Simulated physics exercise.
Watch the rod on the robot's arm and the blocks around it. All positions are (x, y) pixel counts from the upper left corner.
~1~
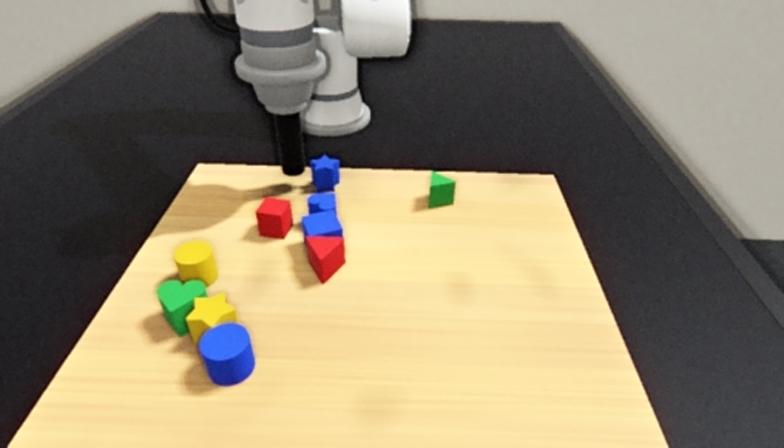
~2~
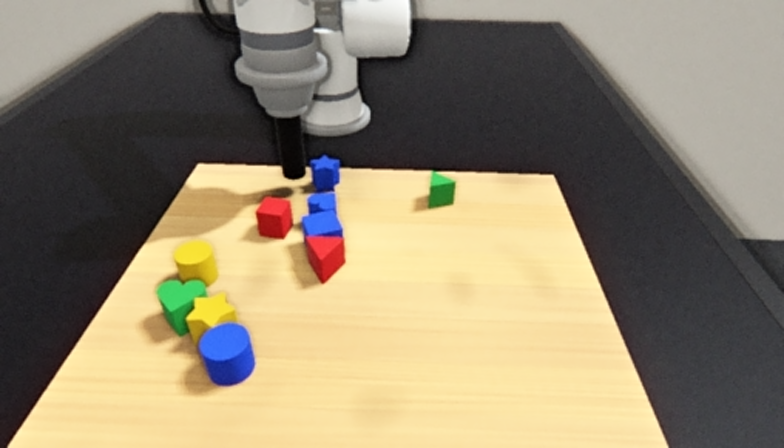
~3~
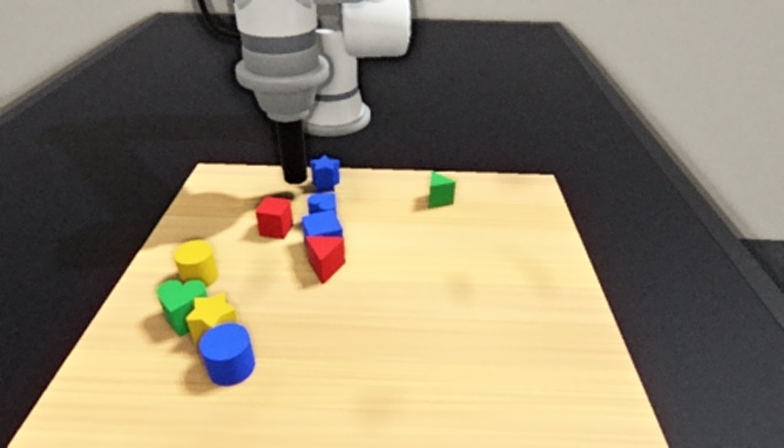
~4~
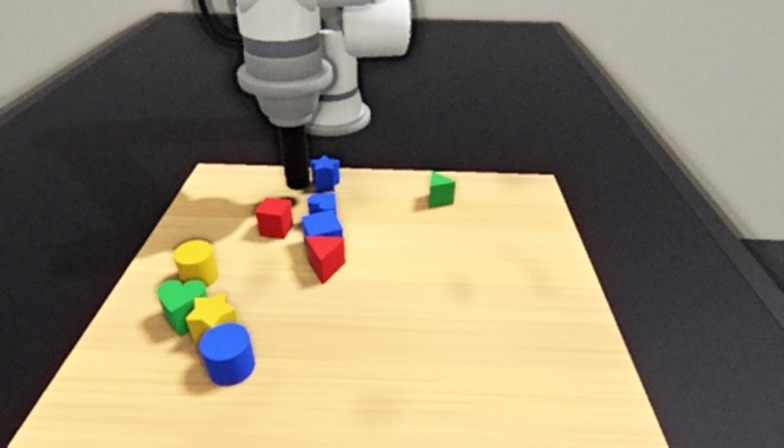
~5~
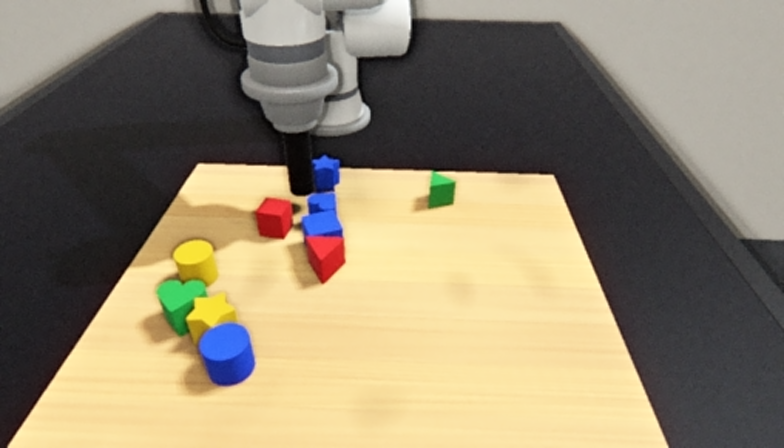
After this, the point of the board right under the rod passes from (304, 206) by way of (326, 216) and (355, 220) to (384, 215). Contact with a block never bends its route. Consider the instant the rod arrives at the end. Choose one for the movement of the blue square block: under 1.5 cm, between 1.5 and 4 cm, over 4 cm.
Within 1.5 cm.
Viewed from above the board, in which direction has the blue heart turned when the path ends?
Answer: Clockwise.
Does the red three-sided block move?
The answer is no.
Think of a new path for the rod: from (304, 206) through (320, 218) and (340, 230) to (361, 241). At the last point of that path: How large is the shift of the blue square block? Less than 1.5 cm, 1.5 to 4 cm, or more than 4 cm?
Movement: 1.5 to 4 cm.
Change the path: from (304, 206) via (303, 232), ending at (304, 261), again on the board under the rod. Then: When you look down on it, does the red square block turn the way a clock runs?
Short answer: Yes.
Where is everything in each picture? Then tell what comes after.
The first picture shows tip of the rod at (294, 171), middles of tops, red square block at (273, 206), blue square block at (322, 222), red three-sided block at (324, 244), blue heart at (324, 200).
The second picture shows rod at (295, 175), nothing pushed.
The third picture shows rod at (296, 179), nothing pushed.
The fourth picture shows rod at (298, 185), nothing pushed.
The fifth picture shows rod at (302, 191), red square block at (273, 206), blue square block at (322, 222), red three-sided block at (324, 244), blue heart at (324, 200).
The first path, step by step. One third of the way, rod at (327, 201); blue square block at (327, 225), turned 30° clockwise; blue heart at (339, 206).
Two thirds of the way, rod at (356, 204); blue square block at (329, 226), turned 35° clockwise; blue heart at (362, 212), turned 30° clockwise.
At the end, rod at (385, 200); red square block unmoved; blue square block at (329, 226), turned 35° clockwise; red three-sided block unmoved; blue heart at (364, 212), turned 40° clockwise.
